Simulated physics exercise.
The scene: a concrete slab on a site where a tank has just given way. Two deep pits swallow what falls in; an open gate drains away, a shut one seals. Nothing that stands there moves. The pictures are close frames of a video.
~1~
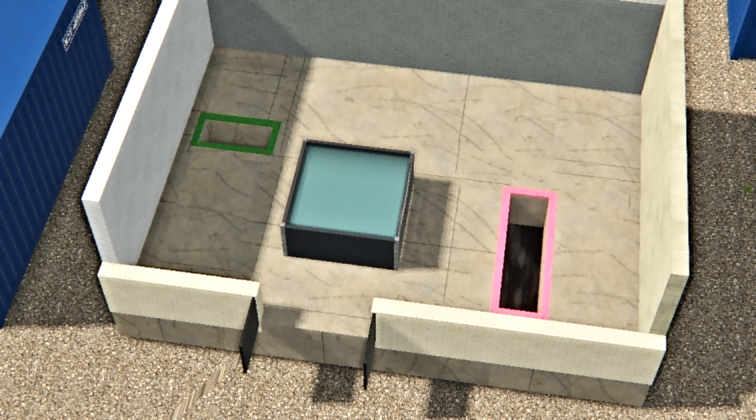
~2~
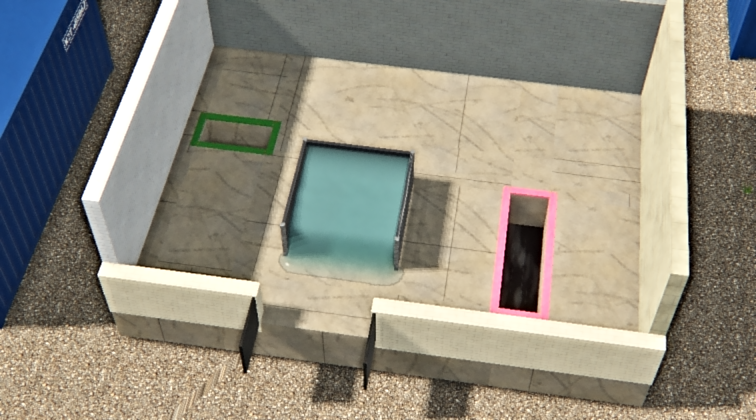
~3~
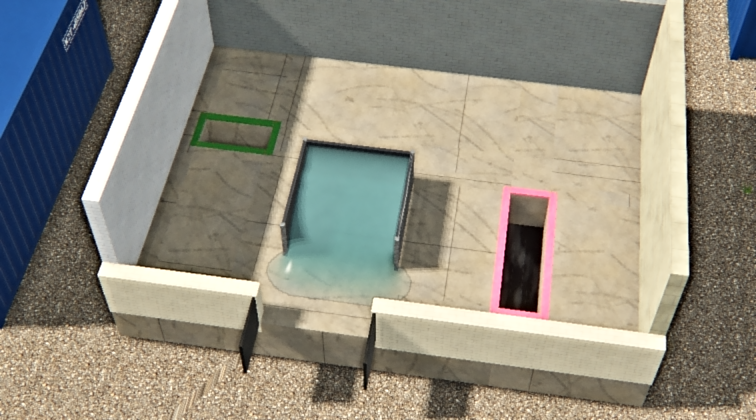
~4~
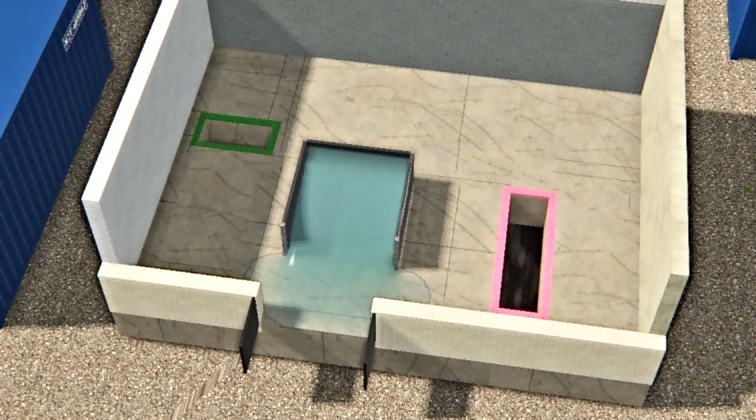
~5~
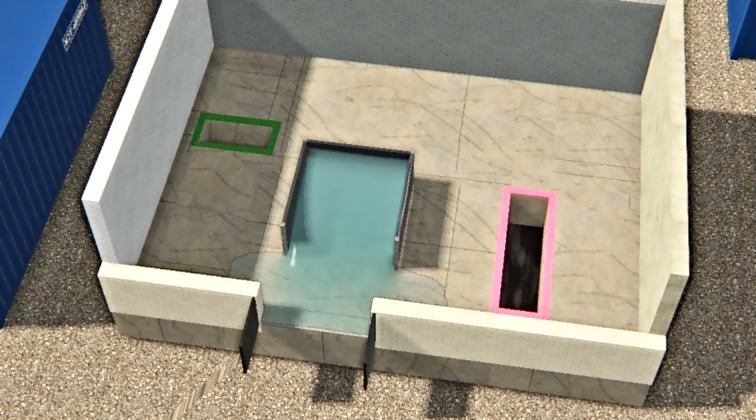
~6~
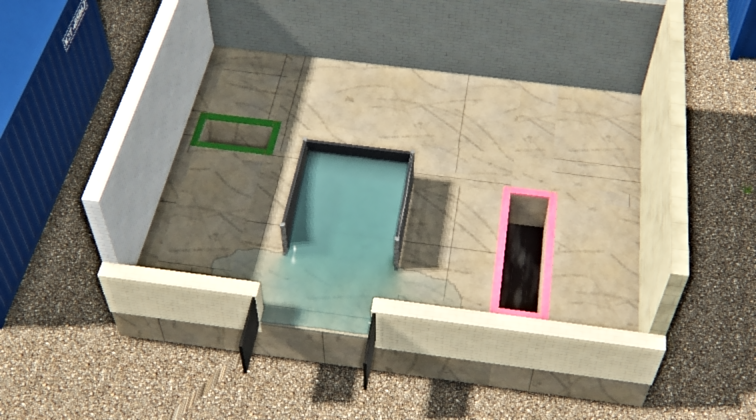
On a walled concrete slab with a green-edged pit at left and a pink-edged pit at right, a dark-rimmed tank holds still, teal water. Its front side opens and water pours out toward the viewer, spreading in a rounded sheet, then reaches the gap in the low front wall.
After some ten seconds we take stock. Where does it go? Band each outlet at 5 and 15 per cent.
One by one: The gate takes over 15 %; the green pit takes under 5 %; the pink pit takes between 5 and 15 %.
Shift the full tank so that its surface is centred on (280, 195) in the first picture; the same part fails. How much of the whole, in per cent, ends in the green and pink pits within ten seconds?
Roughly, in per cent: Green 20, pink 2.
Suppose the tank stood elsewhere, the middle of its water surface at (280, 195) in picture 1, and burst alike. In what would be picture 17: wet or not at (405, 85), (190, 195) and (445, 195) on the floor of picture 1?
As listed: Clear, flooded, not flooded.
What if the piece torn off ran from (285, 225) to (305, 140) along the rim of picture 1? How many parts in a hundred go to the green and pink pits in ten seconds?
Parts in a hundred: Green 40, pink 8.
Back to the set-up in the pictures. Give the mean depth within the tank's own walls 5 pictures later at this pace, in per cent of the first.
Some 42 per cent.
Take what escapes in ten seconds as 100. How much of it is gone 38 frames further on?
I make it 90 per cent.
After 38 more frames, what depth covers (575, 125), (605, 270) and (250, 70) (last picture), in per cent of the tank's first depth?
About 0, 2 and 0 per cent.
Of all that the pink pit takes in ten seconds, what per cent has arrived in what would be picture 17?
Close to 20 %.
A moment on, water covers 15 % of the floor; the gate 24 %, the green pit 0 %, the pink pit 0 %.
Next, water covers 20 % of the floor; the gate 43 %, the green pit 0 %, the pink pit 2 %.
Then, water covers 30 % of the floor; the gate 56 %, the green pit 0 %, the pink pit 5 %.
Later, water covers 35 % of the floor; the gate 64 %, the green pit 2 %, the pink pit 8 %.
In the end, water covers 25 % of the floor; the gate 68 %, the green pit 3 %, the pink pit 10 %.
